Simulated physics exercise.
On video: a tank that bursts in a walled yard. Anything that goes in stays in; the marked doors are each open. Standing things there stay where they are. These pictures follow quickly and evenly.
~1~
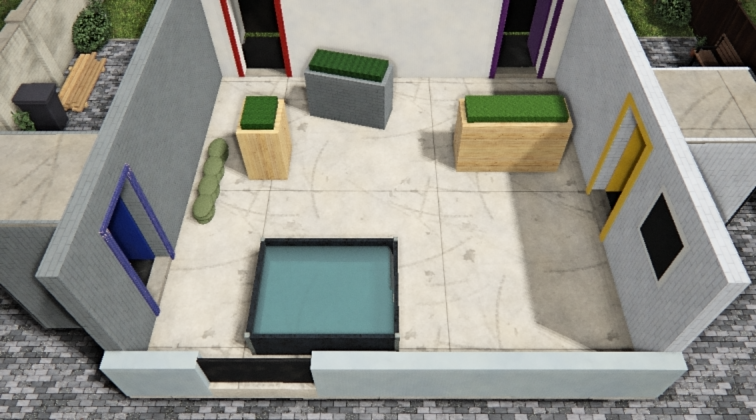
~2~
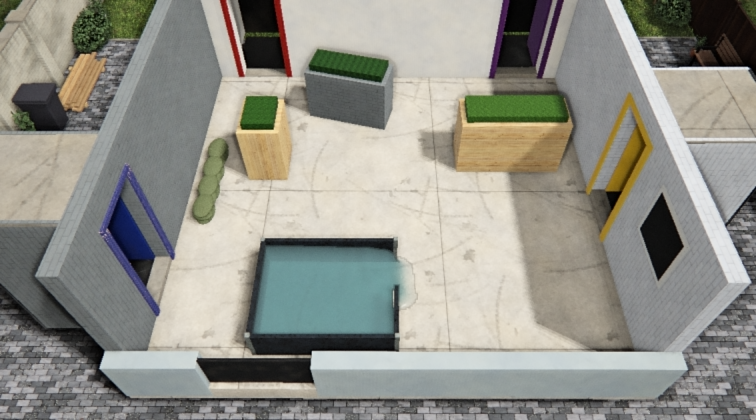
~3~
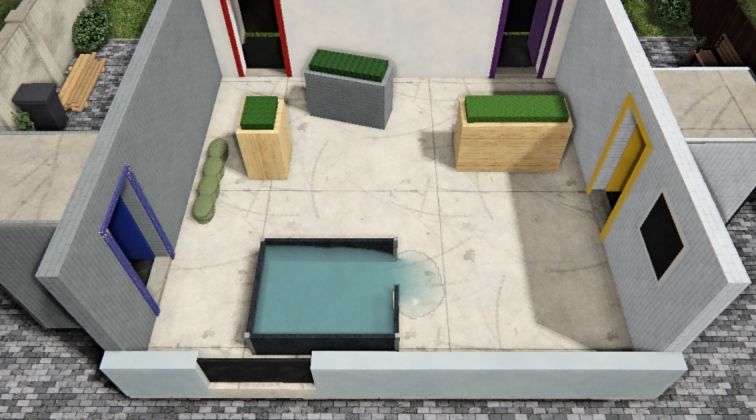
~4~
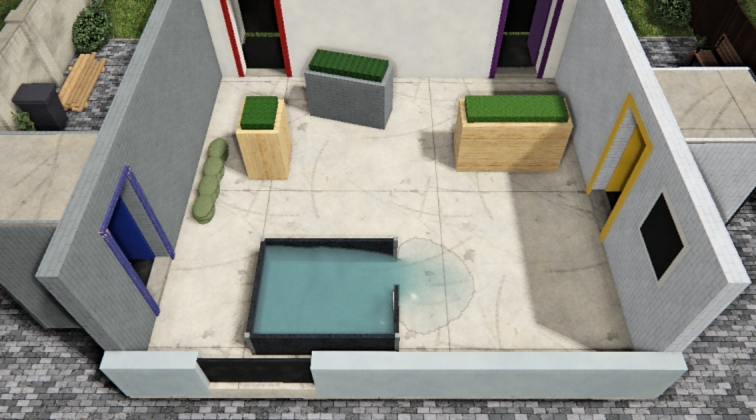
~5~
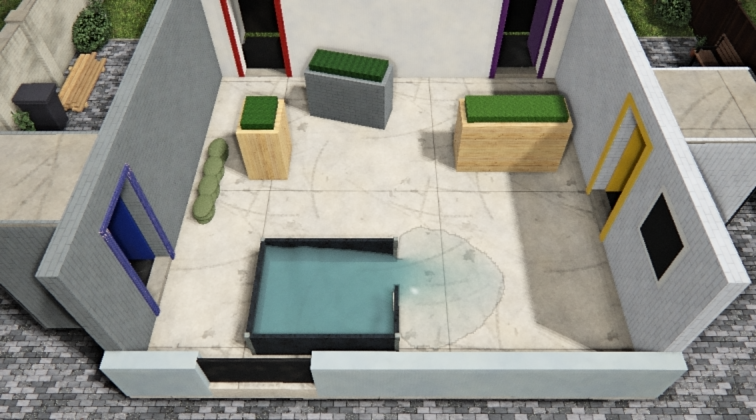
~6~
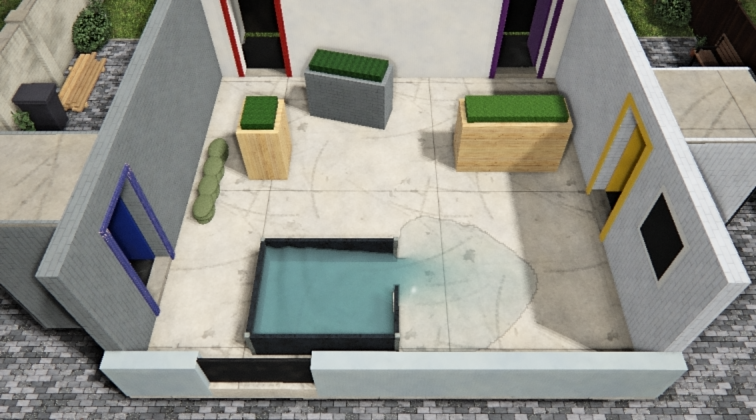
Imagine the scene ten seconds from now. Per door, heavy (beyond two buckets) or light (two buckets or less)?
Result: The blue door will not top two buckets; the yellow door will not top two buckets; the red door will not top two buckets; the purple door will not top two buckets.
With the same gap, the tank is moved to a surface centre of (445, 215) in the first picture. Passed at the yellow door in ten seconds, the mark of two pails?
Checking them one by one, the yellow door crosses the line.
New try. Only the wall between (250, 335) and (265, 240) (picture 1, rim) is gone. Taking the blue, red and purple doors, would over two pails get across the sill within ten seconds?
I'd say the blue door overshoots the mark, the red door overshoots the mark and the purple door stops short.
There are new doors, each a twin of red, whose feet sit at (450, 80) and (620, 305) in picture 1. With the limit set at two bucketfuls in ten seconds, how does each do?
Result: First undershoots, second overshoots.
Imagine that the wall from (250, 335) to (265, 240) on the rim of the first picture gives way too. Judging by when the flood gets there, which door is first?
Blue-painted one.
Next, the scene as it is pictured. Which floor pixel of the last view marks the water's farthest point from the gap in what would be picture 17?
My guess is roughly (577, 167).
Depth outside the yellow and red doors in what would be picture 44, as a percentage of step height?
I'd say around 70 and 0 in a hundred.
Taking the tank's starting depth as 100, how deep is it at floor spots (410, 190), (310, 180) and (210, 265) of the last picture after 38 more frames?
Readings in order: Around 2, 0 and 0 %.
A moment on, water covers 20 % of the floor; the blue door not reached, the yellow door not reached, the red door not reached, the purple door not reached.
Next, water covers 25 % of the floor; the blue door not reached, the yellow door wet at the sill, nothing in, the red door not reached, the purple door not reached.
Then, water covers 30 % of the floor; the blue door not reached, the yellow door wet at the sill, nothing in, the red door not reached, the purple door not reached.
Later, water covers 40 % of the floor; the blue door not reached, the yellow door wet at the sill, nothing in, the red door not reached, the purple door wet at the sill, nothing in.
In the end, water covers 70 % of the floor; the blue door not reached, the yellow door wet at the sill, nothing in, the red door not reached, the purple door wet at the sill, nothing in.
